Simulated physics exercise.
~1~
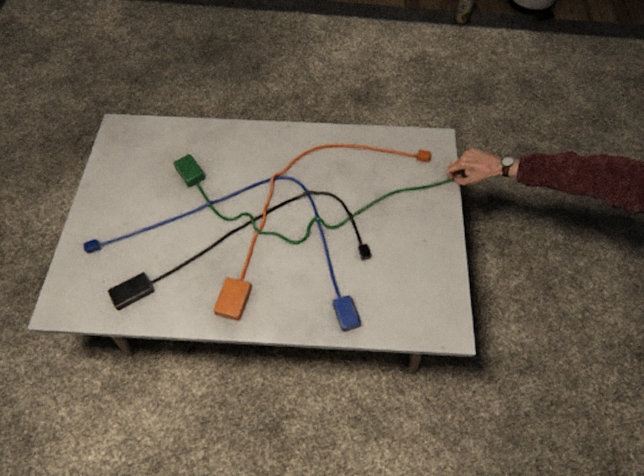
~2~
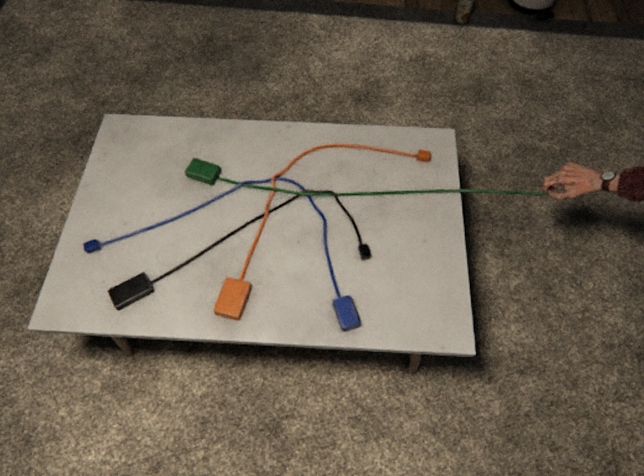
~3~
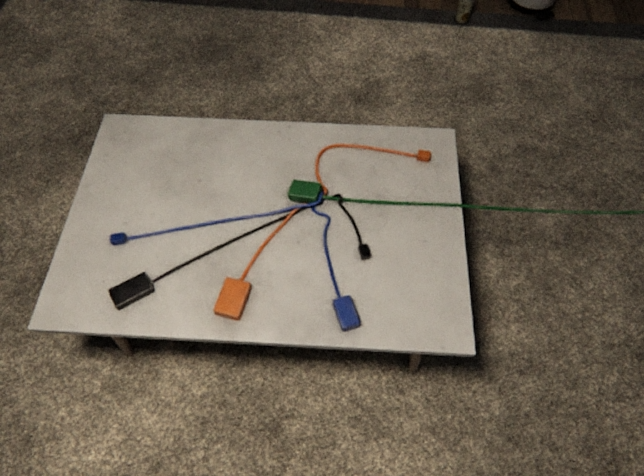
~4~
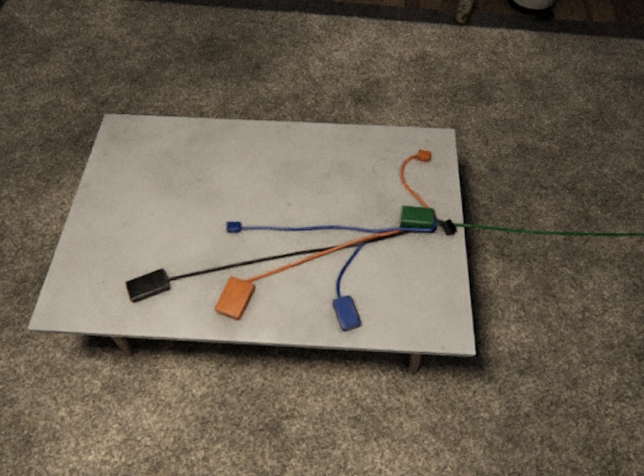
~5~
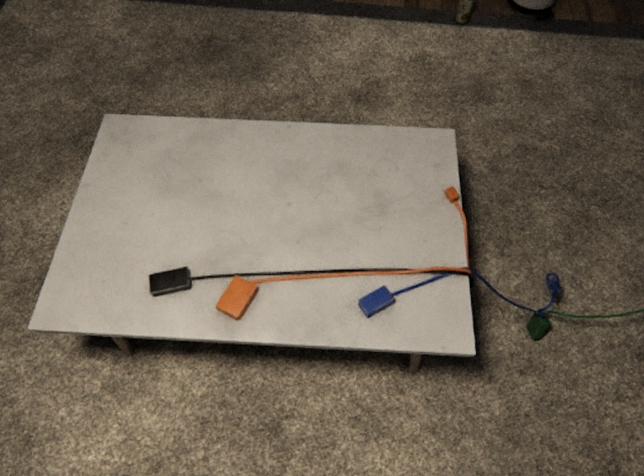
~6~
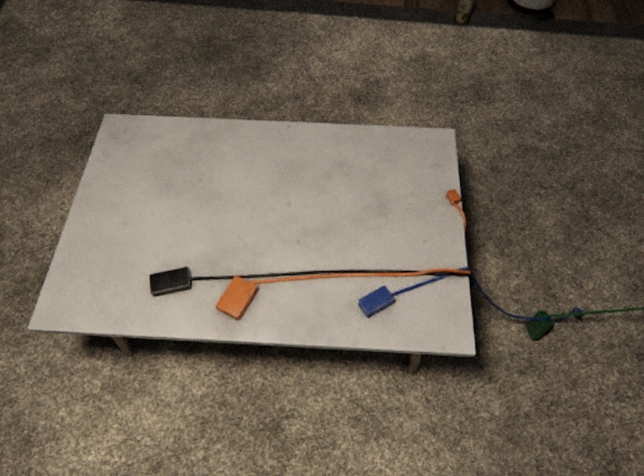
On a pale tabletop over carpet, a hand pulls the green lead rightwards off the edge, dragging the tangled other leads along.
